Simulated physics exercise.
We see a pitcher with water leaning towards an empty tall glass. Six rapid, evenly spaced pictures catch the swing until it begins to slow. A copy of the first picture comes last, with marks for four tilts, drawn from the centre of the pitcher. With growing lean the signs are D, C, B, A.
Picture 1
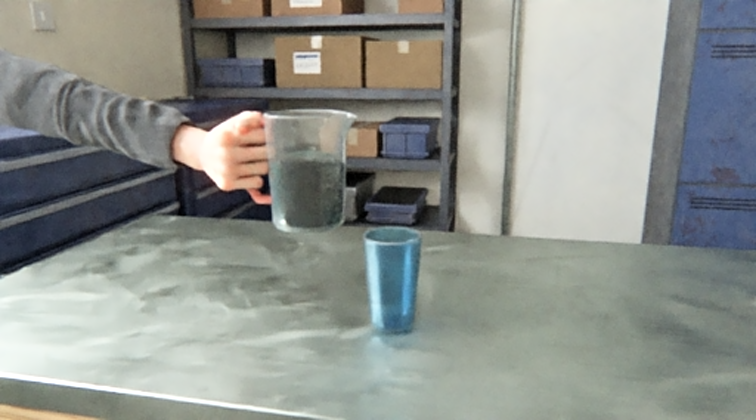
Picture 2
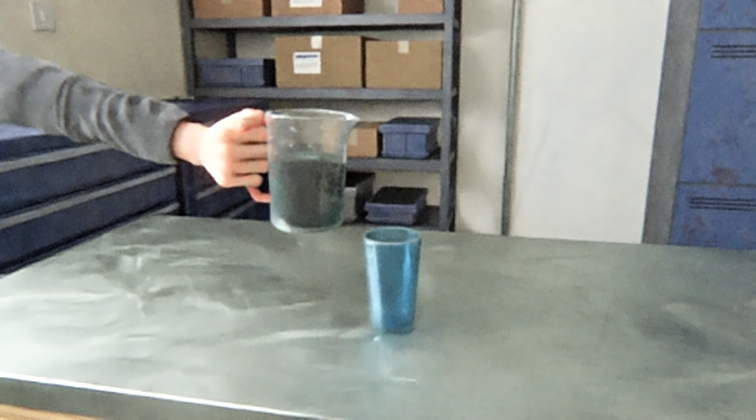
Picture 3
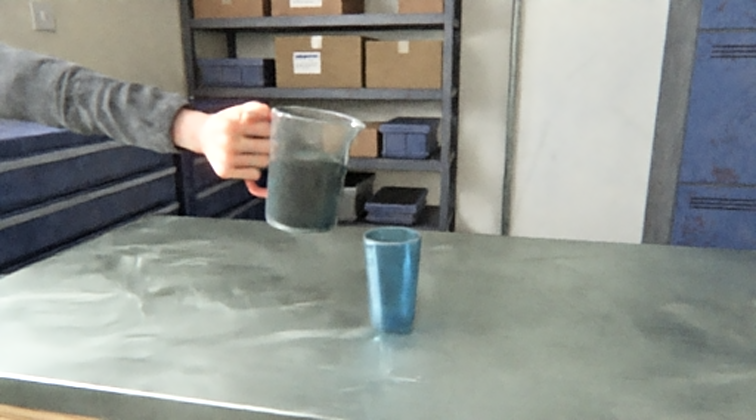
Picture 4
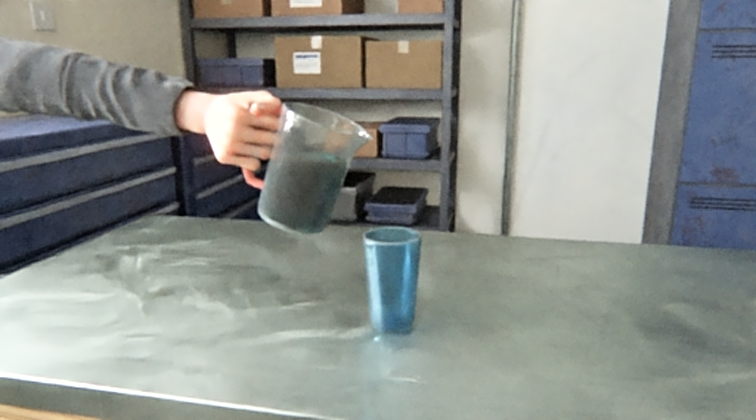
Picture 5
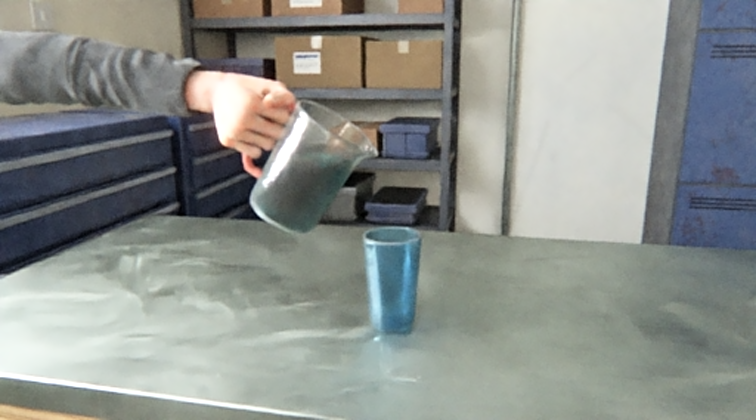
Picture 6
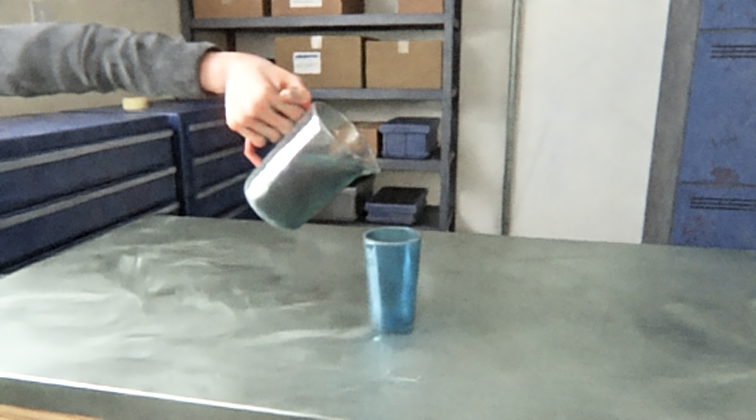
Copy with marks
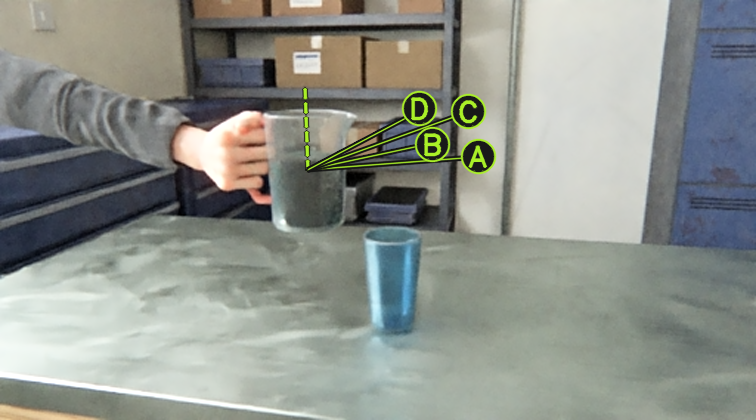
A hand in a grey sleeve, reaching in from the left, holds a clear pitcher of dark bluish water above a grey tabletop, left of an empty tall blue glass. The still, level view faces dark shelves with cardboard boxes and blue bins, blue drawers at left and a blue cabinet at right. The hand rises slightly and tilts the pitcher steadily rightward, its lip lowering near the motionless glass.
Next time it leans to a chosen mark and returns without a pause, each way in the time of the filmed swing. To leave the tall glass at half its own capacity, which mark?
The best mark is C.
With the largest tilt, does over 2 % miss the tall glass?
Yes.
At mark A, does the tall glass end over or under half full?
Over half.
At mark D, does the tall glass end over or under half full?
Under half.
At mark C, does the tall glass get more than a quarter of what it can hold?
Yes, it does.
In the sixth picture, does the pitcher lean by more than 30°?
Yes.
On the marked copy, A at (461, 158); B at (414, 146); C at (452, 117); D at (404, 118).
With A, the tall glass ends with about 91 % of what it can hold; 10 % of the water is spilt.
With B, the tall glass ends with about 75 % of what it can hold; 4 % of the water is spilt.
With C, the tall glass ends with about 50 % of what it can hold; 3 % of the water is spilt.
With D, the tall glass ends with about 29 % of what it can hold.
